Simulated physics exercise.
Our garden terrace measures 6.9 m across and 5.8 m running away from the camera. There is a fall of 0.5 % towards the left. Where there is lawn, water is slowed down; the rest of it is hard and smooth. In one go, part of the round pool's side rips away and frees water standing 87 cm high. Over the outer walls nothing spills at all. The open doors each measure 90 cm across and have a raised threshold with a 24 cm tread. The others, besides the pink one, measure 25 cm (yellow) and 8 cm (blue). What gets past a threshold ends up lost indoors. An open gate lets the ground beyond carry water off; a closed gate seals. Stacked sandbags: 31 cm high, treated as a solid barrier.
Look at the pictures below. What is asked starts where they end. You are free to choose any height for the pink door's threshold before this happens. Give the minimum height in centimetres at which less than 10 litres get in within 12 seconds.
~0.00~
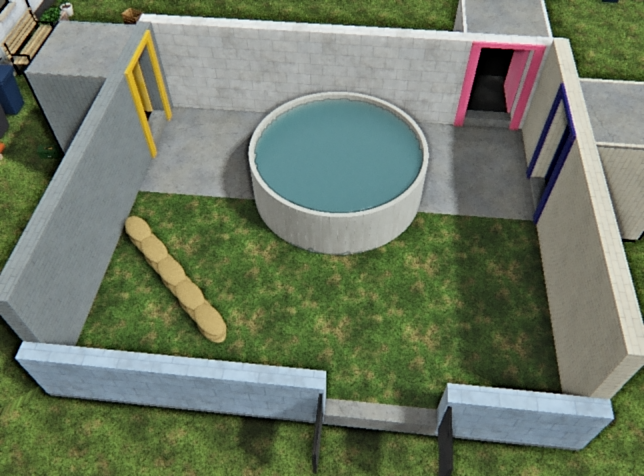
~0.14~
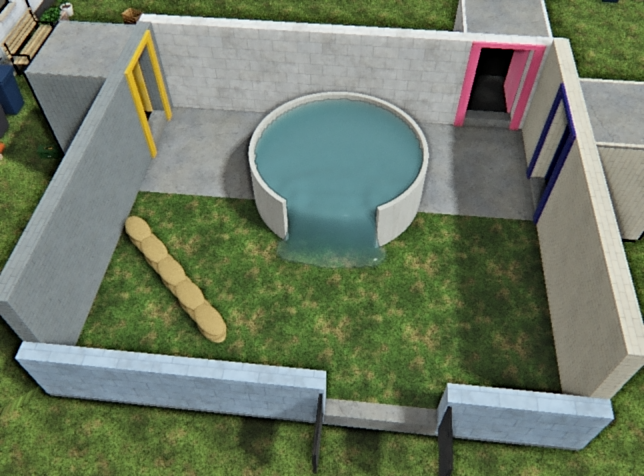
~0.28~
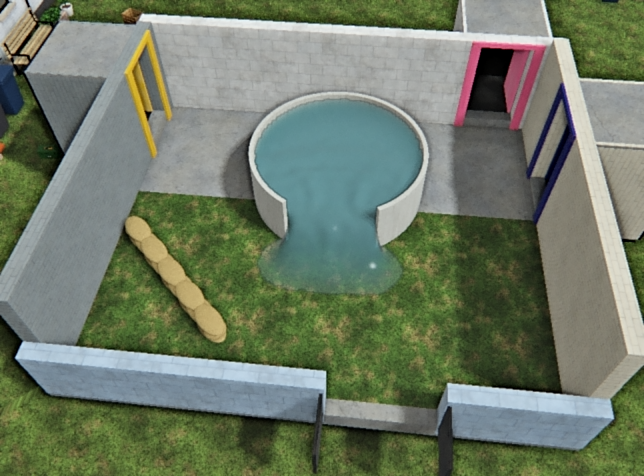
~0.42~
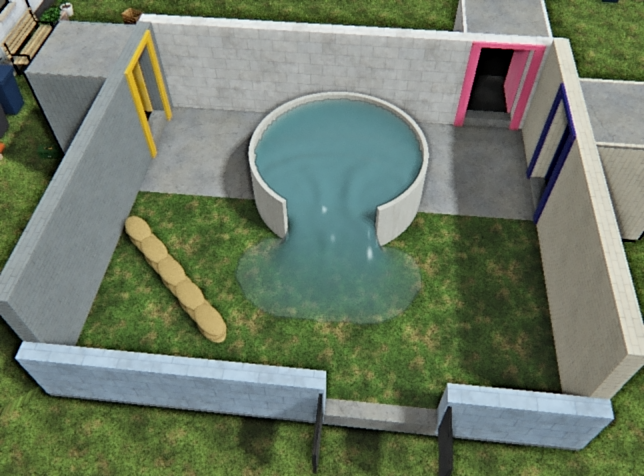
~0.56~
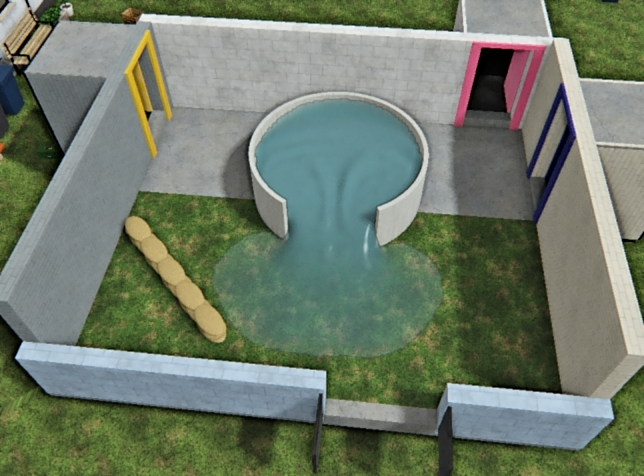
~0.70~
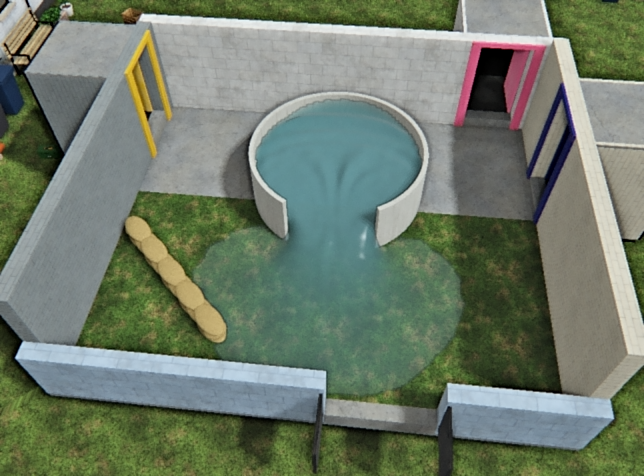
7.5 cm.
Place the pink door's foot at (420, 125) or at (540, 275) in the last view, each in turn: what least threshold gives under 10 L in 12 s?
Roughly 8.5 cm, then roughly 6.5 cm.
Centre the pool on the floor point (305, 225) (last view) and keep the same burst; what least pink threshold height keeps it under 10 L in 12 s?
Close to 8.5 cm would do it.
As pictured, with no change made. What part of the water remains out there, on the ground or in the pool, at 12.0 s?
Share still there: Approx. 68 percent.
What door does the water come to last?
Pink door.
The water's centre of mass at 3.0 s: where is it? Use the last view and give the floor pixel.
(318, 253), roughly.
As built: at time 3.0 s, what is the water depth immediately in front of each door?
In cm - yellow: 0, blue: 0, pink: 0.
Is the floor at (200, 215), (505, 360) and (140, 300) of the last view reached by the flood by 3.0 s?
Point by point, the first is awash, the second awash and the third awash.
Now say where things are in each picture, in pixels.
The first picture shows still water, 87 cm deep, in the round pool at (338, 152); the pink door at (498, 84) is dry.
In the second picture, the gap is at (330, 240), the front 0.3 m out at (284, 254); the back of the round pool holds 87 cm.
In the third picture, the front is at (375, 290), 0.8 m from the gap at (330, 241); 1.5 m2 of floor is wet, 87 cm left at the back.
In the fourth picture, water pours out at (330, 242) and has run 1.3 m, to (382, 318); about 11 cm deep outside, 87 cm at the back.
In the fifth picture, the gap is at (330, 243), the front 1.9 m out at (371, 353); the back of the round pool holds 87 cm.
In the sixth picture, the gap is at (330, 242), the front 2.4 m out at a hidden place; the back of the round pool holds 84 cm; 3.3 m in a straight line remain to the pink door at (498, 84).
After 1.4 s water covers 35 % of the floor, deepest (46 cm) near (296, 382); it has not reached the pink door.
After 3.0 s water covers 55 % of the floor, deepest (33 cm) near (66, 371); it has not reached the pink door.
After 12.0 s water covers 95 % of the floor, deepest (14 cm) near (171, 113); 10 cm at the pink door, 0 litres in over its 18 cm threshold.
At the pink door as built, the water arrived by 6.6 s and peaked near 11 cm at 8.4 s.
Run again over the same 12 s with other heights there, 16 litres in over 7 cm, 1 litre over 9.5 cm. The limit of 10 litres is kept from about 7.5 cm up.
